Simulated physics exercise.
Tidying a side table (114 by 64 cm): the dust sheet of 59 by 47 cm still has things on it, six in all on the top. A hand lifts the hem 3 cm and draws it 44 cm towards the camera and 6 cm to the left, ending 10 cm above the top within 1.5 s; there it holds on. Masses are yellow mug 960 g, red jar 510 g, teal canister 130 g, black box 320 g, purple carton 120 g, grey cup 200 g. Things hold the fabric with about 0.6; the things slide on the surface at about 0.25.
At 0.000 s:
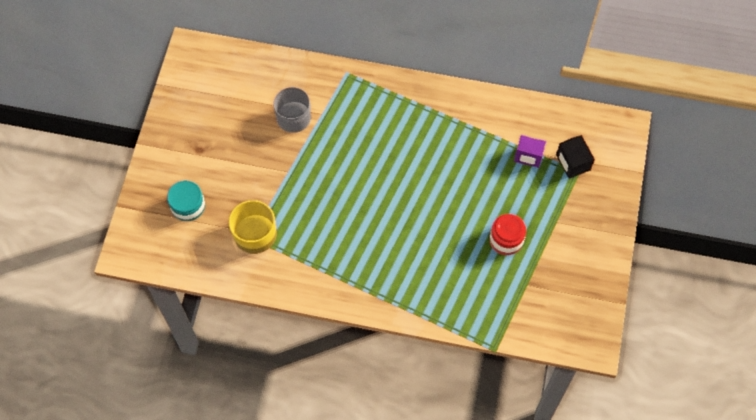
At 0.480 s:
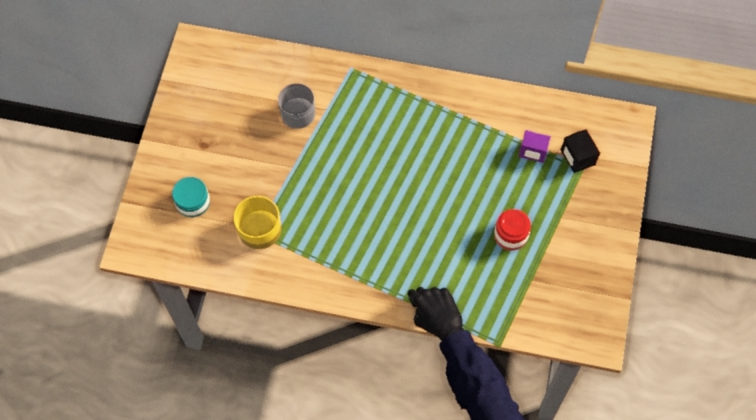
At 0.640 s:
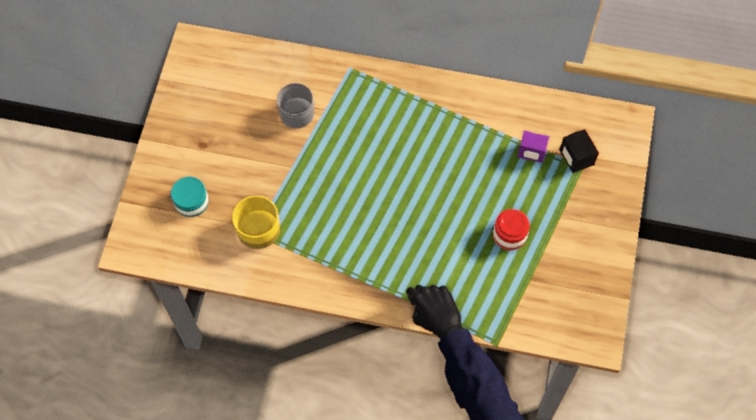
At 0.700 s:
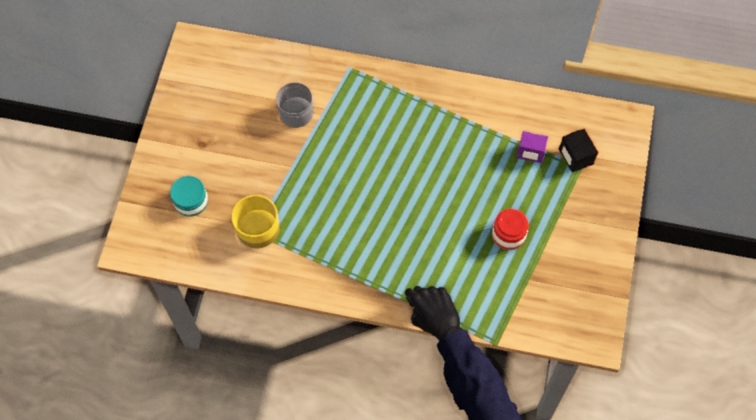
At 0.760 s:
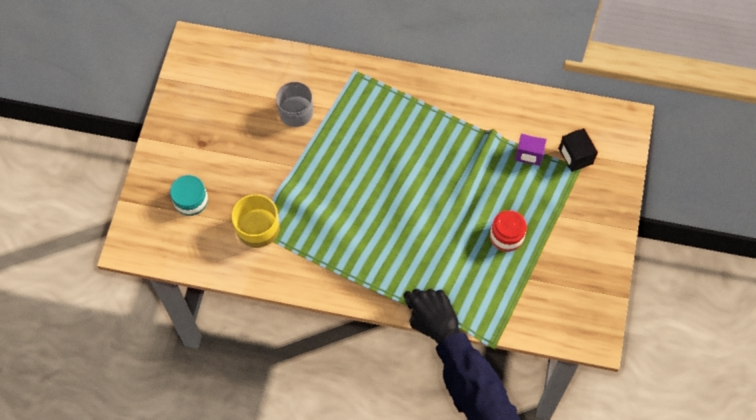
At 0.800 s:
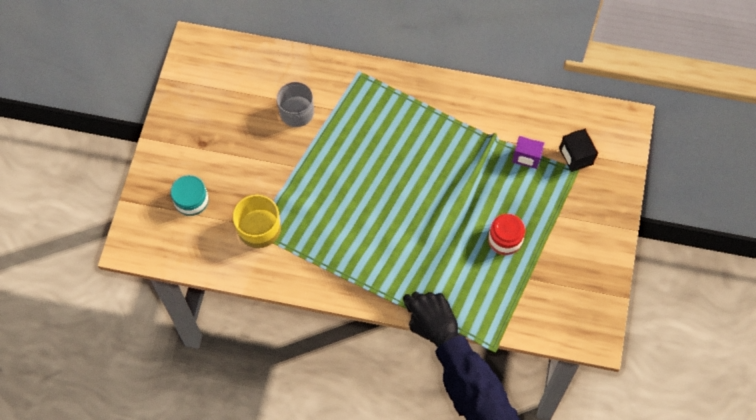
A gloved hand grips the striped cloth's near edge and tugs it slightly, wrinkling the fabric.
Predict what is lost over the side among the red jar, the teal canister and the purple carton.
Result: Red jar falls off, teal canister stays on, purple carton goes over the edge.
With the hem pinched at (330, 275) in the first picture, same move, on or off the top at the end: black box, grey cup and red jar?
Then: Black box remains, grey cup remains, red jar drops off.
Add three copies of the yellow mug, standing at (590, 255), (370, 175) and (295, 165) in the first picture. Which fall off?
In that order: Remains, drops off, falls off.
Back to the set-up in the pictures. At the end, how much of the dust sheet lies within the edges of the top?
About 5 per cent.
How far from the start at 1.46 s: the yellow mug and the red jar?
Yellow mug 15 cm, red jar 30 cm.
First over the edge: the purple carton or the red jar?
The red one.
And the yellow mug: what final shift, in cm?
Yellow mug over the edge.
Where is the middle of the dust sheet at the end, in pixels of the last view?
Near (376, 402).
At 1.1 s, 90 % of the dust sheet is still over the top; purple carton 14 cm off its start, red jar 13 cm off its start, yellow mug 4 cm off its start.
At 1.5 s, 65 % of the dust sheet is still over the top; purple carton 28 cm off its start, red jar 28 cm off its start, yellow mug 13 cm off its start.
At 1.8 s, 25 % of the dust sheet is still over the top; red jar over the edge, purple carton 46 cm off its start at (468, 327), yellow mug on its side, 24 cm off its start at (302, 315).
At 2.1 s, 10 % of the dust sheet is still over the top; purple carton over the edge, red jar over the edge, yellow mug over the edge.
At 3.7 s, 5 % of the dust sheet is still over the top; purple carton over the edge, red jar over the edge, teal canister 0 cm off its start at (188, 191), yellow mug over the edge.
